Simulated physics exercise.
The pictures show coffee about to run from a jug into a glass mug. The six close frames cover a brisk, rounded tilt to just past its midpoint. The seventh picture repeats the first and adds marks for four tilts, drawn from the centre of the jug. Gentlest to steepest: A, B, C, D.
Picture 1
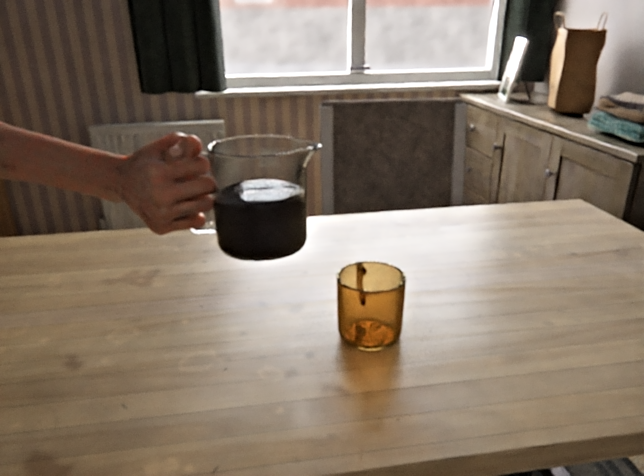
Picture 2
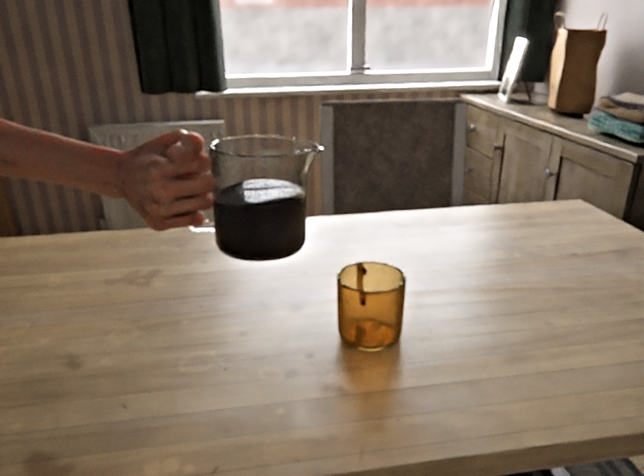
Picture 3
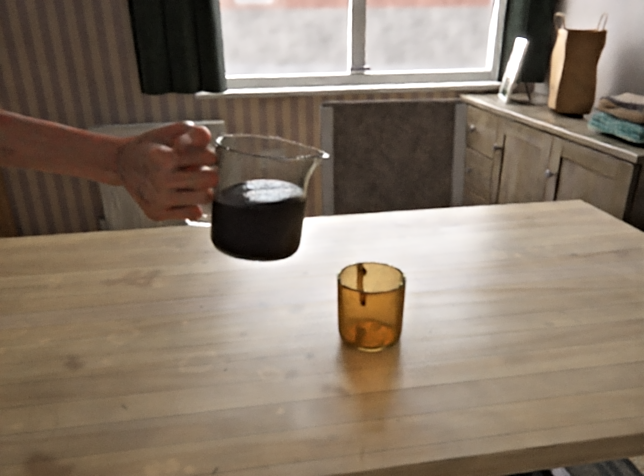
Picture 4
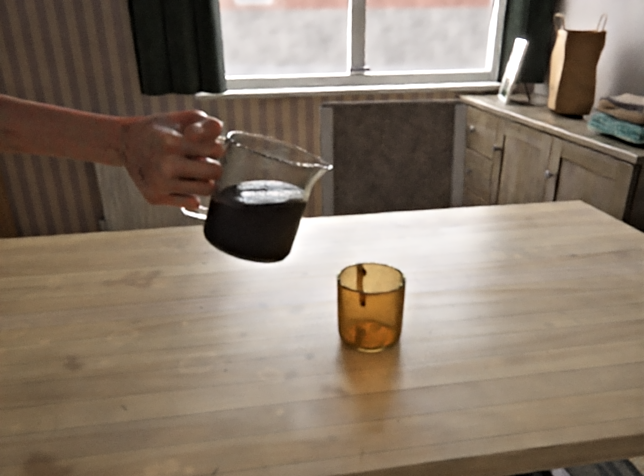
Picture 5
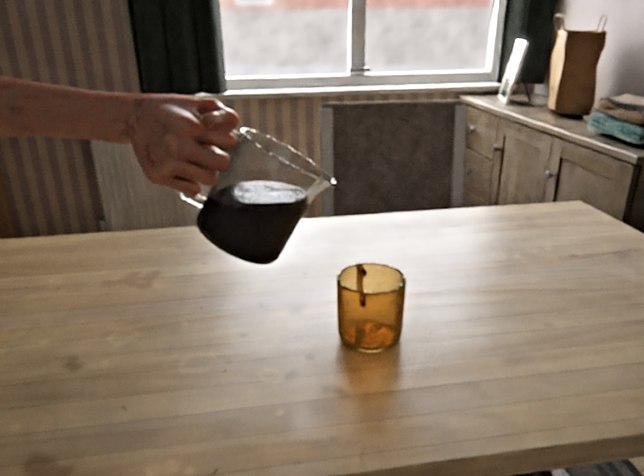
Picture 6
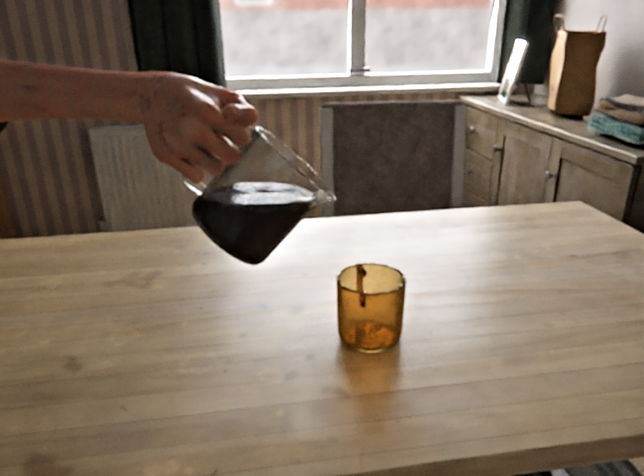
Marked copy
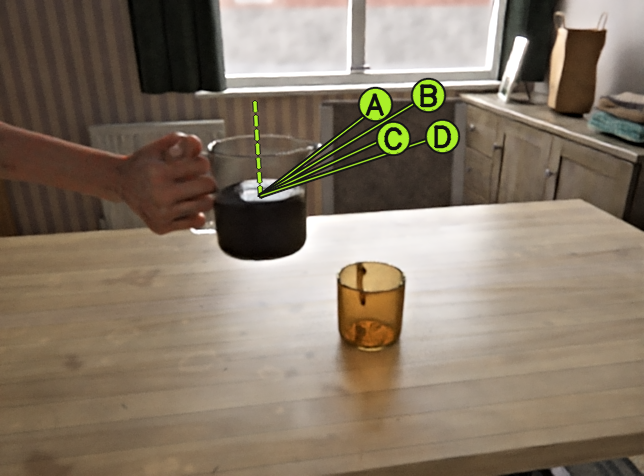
In a room with a window and a low cabinet, a hand at the left holds a clear glass jug of dark coffee upright above a pale wooden table, near an amber glass mug. The hand slowly tilts the jug to the right, its lip lowering towards the mug, which stays still.
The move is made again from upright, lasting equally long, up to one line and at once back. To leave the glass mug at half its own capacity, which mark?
Use mark C.
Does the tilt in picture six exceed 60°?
No, it does not.
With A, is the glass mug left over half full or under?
Under.
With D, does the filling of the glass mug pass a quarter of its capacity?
Yes, it does.
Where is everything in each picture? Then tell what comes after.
In the first picture, upright, lip at (319, 145); rim of the glass mug round (371, 275); nothing has left yet.
In the second picture, tipped about 2°, lip at (321, 148); nothing has left yet.
In the third picture, tipped about 9°, lip at (326, 155); nothing has left yet.
In the fourth picture, tipped about 19°, lip at (331, 167); nothing has left yet.
In the fifth picture, tipped about 31°, lip at (335, 182); nothing has left yet.
In the sixth picture, tipped about 43°, lip at (335, 199); nothing has left yet.
On the marked copy, A at (363, 117); B at (413, 104); C at (376, 142); D at (425, 140).
With A, the glass mug ends with about 18 % of what it can hold.
With B, the glass mug ends with about 32 % of what it can hold.
With C, the glass mug ends with about 48 % of what it can hold.
With D, the glass mug ends with about 66 % of what it can hold; 3 % of the coffee is spilt.
